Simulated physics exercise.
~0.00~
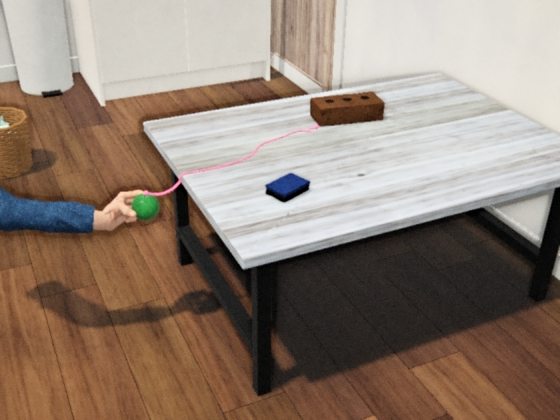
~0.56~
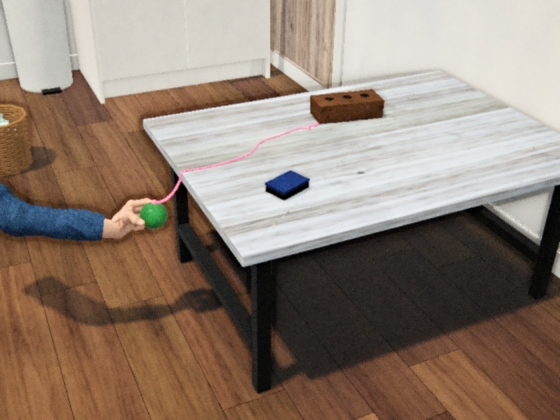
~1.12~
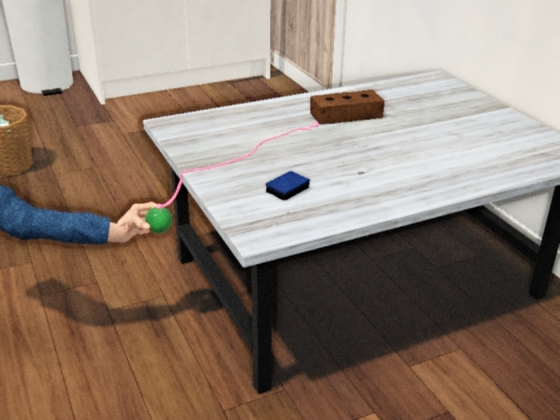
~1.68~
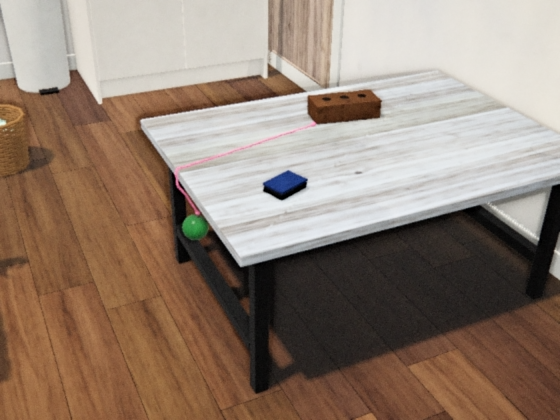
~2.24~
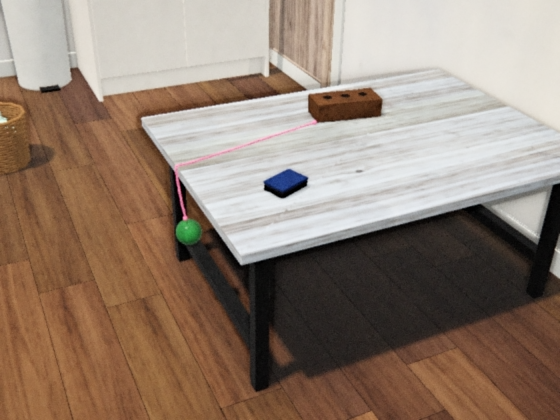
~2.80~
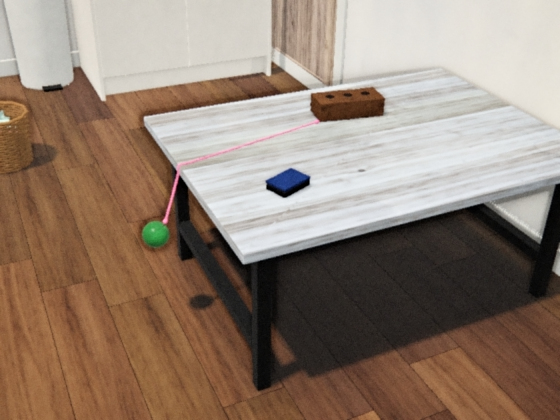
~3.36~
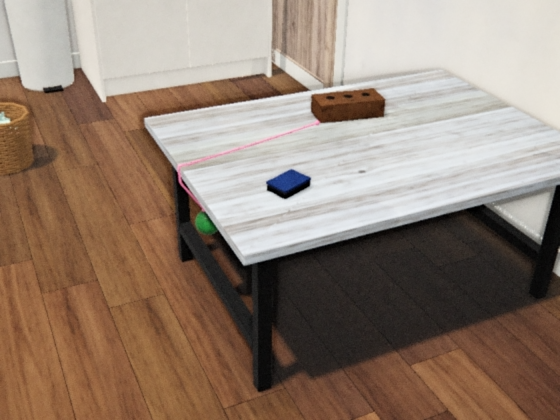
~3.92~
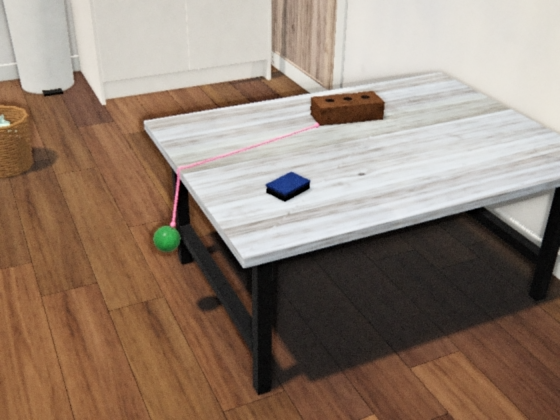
At first, a hand in a blue sleeve holds a green apple beside the left edge of a pale wooden table, where a brick and a blue sponge rest. A pink string runs from the apple across the tabletop to the brick. The hand moves slightly right and down, then lets go and withdraws from view. The apple swings right, beneath the table's edge, as the string pulls straight. It swings back out to the left, then right again, and finally left, still hanging in the air while the brick and sponge stay put.
